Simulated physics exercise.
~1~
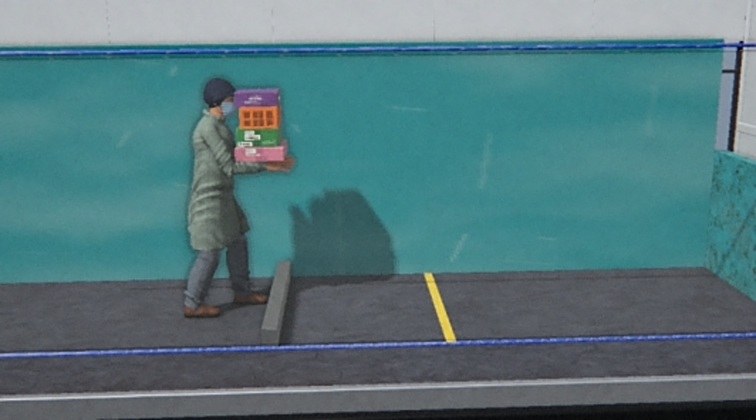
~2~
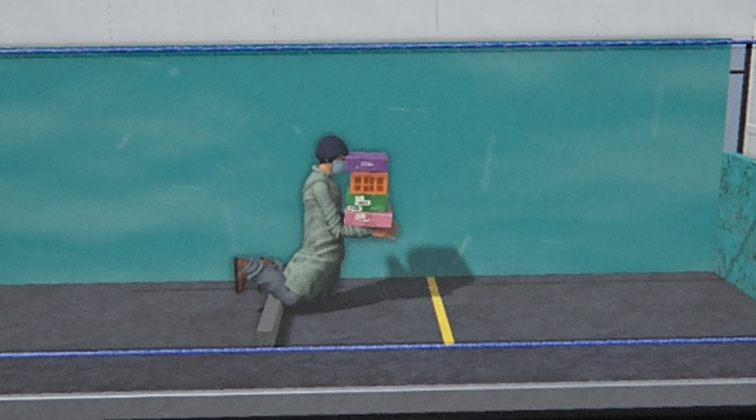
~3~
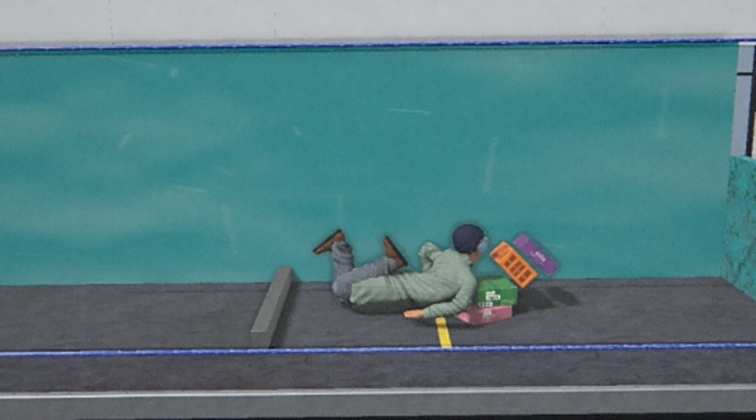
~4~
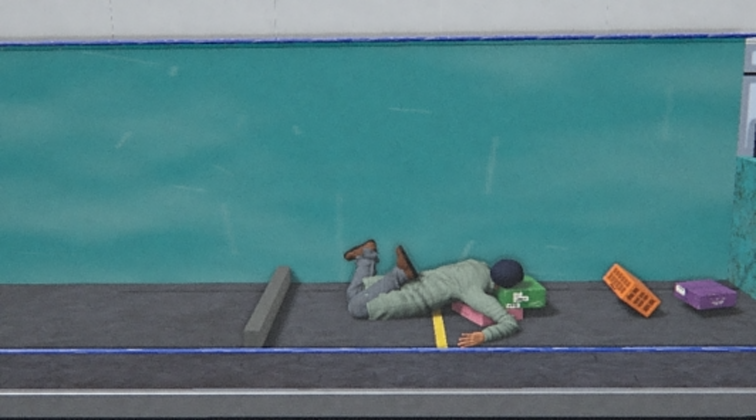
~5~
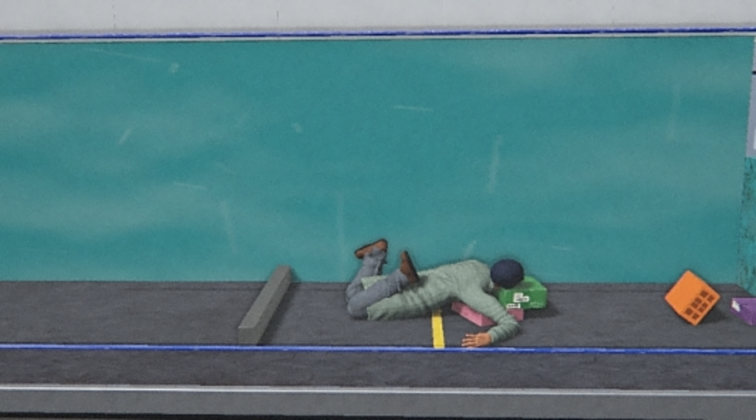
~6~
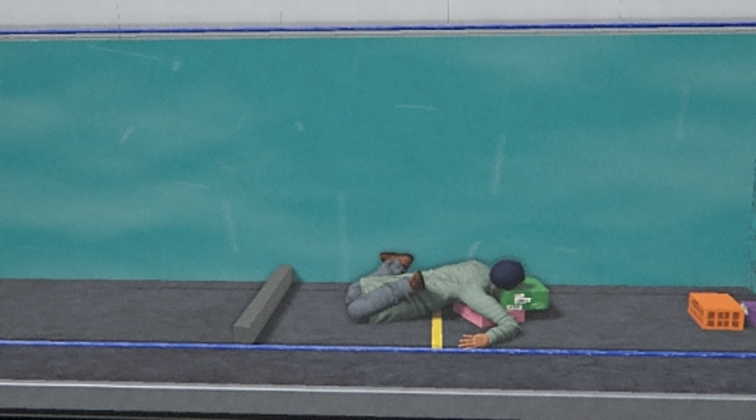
A person in a dark cap, face mask and grey-green coat stands at the left of a dark platform, seen from the side against a teal wall, holding a stack of purple, orange, green and pink boxes. A low grey rail lies just ahead, with a yellow line farther right. The person pitches forward over the rail, knees bent and feet lifting, and lands face down across the line. The stack breaks apart, and the orange crate and purple box tumble far right. The pink and green boxes stay near the person's head, all four beyond the line.
